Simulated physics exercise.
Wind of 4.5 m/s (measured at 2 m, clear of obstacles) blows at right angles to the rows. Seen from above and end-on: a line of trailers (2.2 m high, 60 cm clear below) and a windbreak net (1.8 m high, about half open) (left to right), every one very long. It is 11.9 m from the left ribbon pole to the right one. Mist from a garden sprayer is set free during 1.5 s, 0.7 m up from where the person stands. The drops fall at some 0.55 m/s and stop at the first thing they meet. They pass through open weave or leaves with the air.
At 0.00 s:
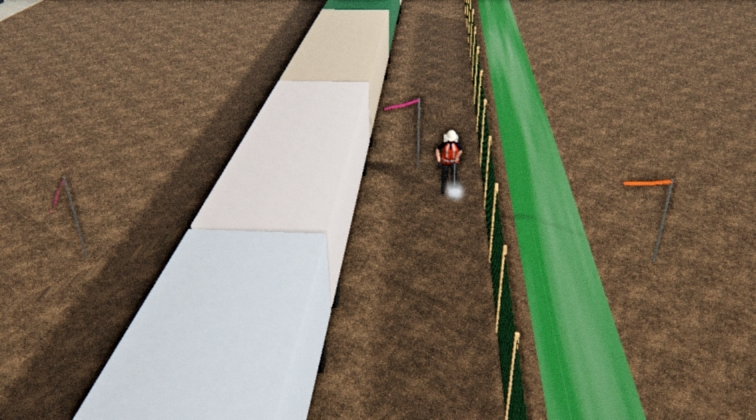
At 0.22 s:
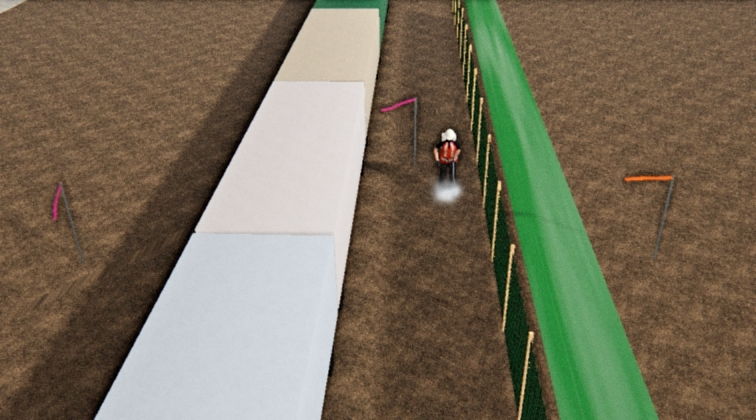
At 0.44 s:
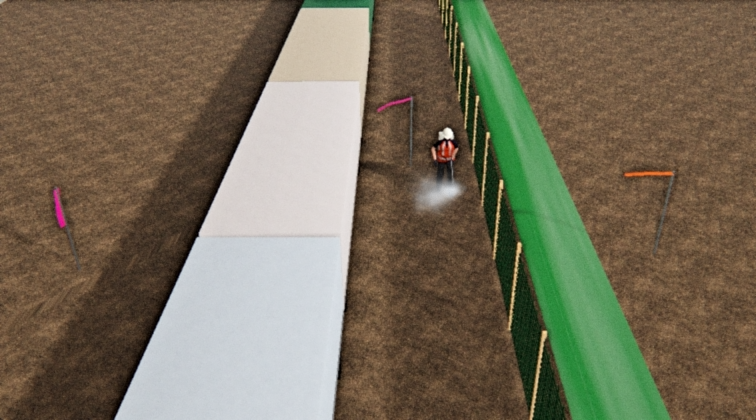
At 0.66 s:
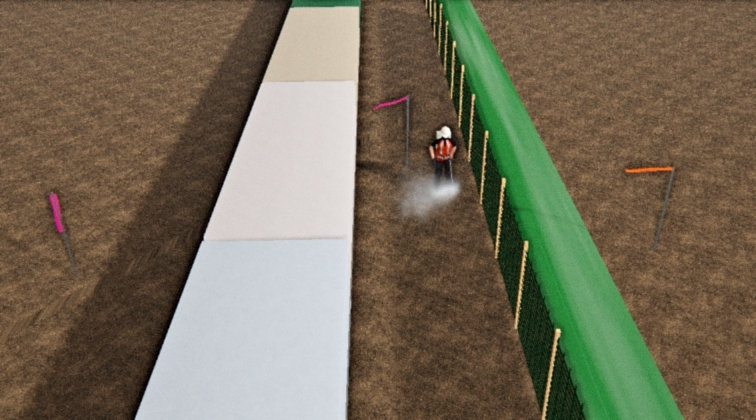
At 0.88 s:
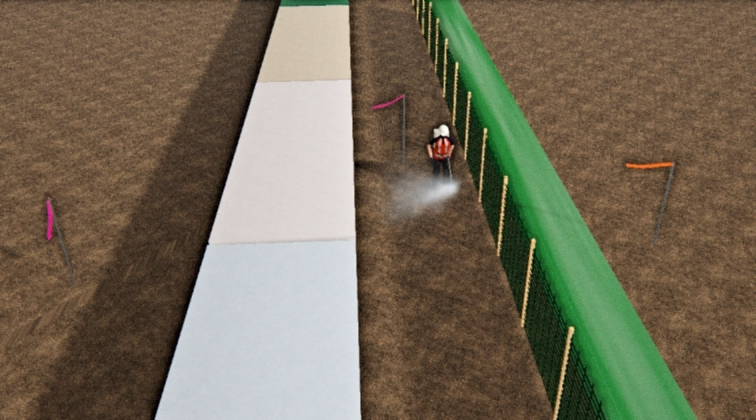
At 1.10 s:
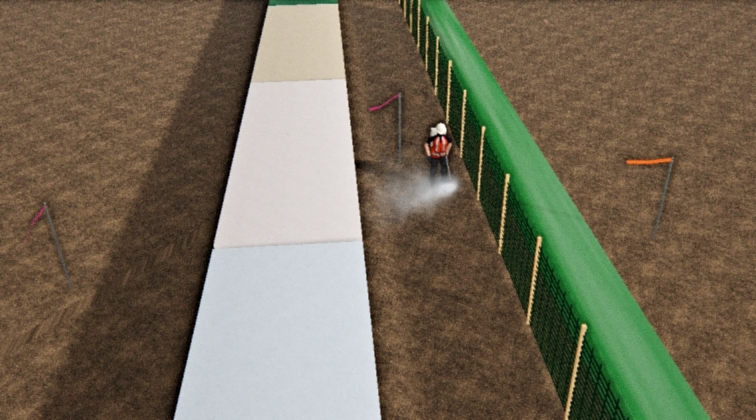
White mist puffs out behind a person in an orange vest standing between a row of pale blocks and a green-topped mesh fence, then spreads leftward, while pink and orange ribbons flutter on poles over brown ground.
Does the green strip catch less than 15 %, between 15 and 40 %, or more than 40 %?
On the green strip: Under 15 %.
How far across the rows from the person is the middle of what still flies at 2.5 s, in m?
About 1.5 m.
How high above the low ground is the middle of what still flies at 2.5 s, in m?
Roughly 0.4 m up.
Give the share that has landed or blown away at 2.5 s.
About 60 %.
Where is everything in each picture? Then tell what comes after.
In the first picture, the spray in the air spans x = 450 to 460 around y = 190 and it comes from (454, 188).
In the second picture, the right ribbon ends at (625, 179), leaning 85 degrees to the left, the spray in the air spans x = 435 to 455 around y = 190 and the green one passes (558, 254).
In the third picture, the inner ribbon ends at (378, 111), leaning 70 degrees to the left, the spray in the air spans x = 420 to 455 around y = 190 and the top of the windbreak net crosses (490, 143).
In the fourth picture, the left ribbon ends at (62, 231), hanging almost straight, the spray in the air spans x = 405 to 455 around y = 190 and the green one passes (535, 190).
In the fifth picture, the right ribbon ends at (627, 165), leaning 90 degrees to the left and the spray in the air spans x = 390 to 450 around y = 190.
In the sixth picture, the inner ribbon ends at (370, 109), leaning 60 degrees to the left, the spray in the air spans x = 380 to 450 around y = 190 and the top of the line of trailers crosses (295, 128).
After 2.5 s, 38 % is in the air or yet to come; 0 % lies on the green strip; the middle of what still flies is 0.4 m above the low ground, near (375, 198).
After 4.0 s, 8 % is in the air or yet to come; 0 % lies on the green strip.
After 8.0 s, 3 % is in the air or yet to come; 0 % lies on the green strip.
After 20.0 s, 0 % is in the air or yet to come; 0 % lies on the green strip.
After 45.0 s, 0 % is in the air or yet to come; 0 % lies on the green strip.
